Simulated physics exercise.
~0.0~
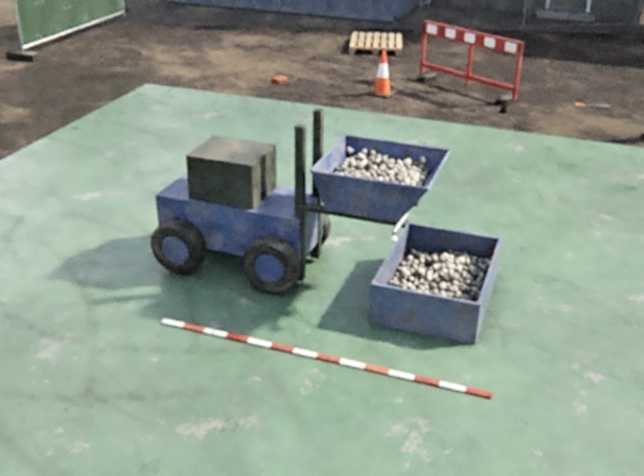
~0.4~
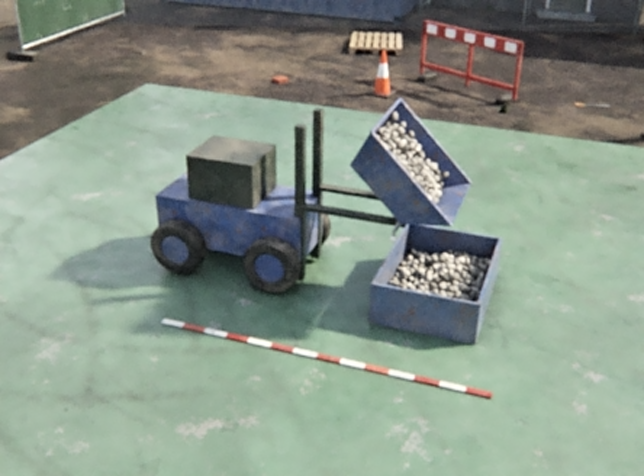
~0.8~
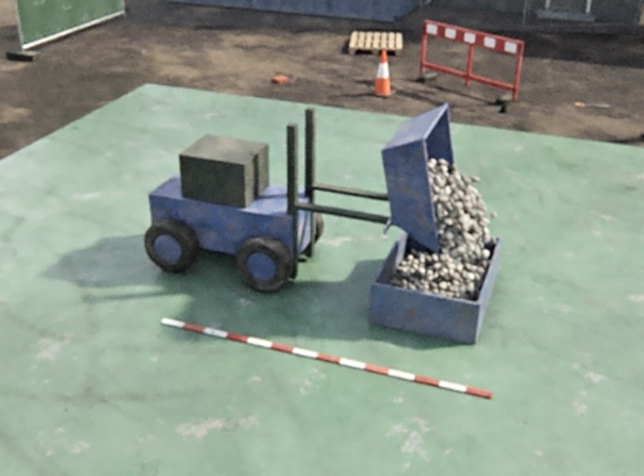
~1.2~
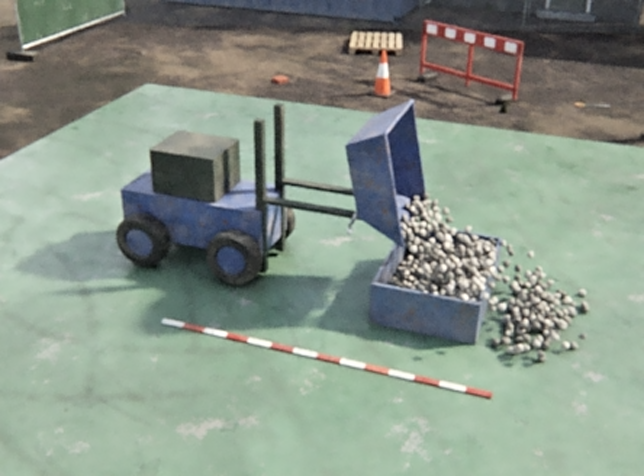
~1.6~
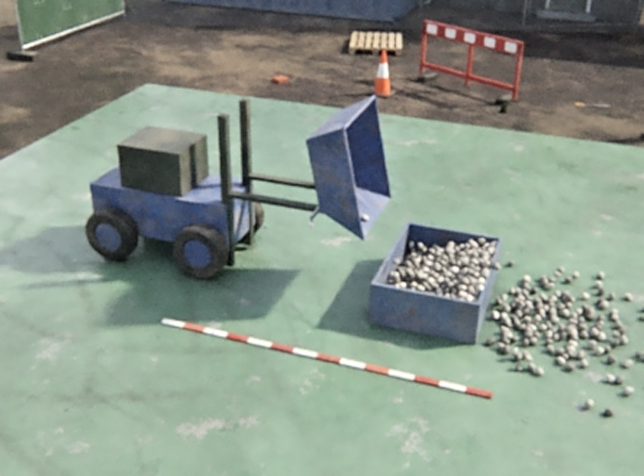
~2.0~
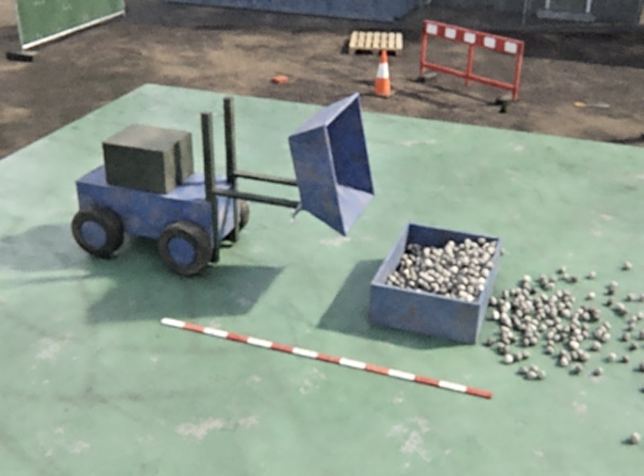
On a green floor, a forklift tips stones into a bin, spilling some, and backs away.
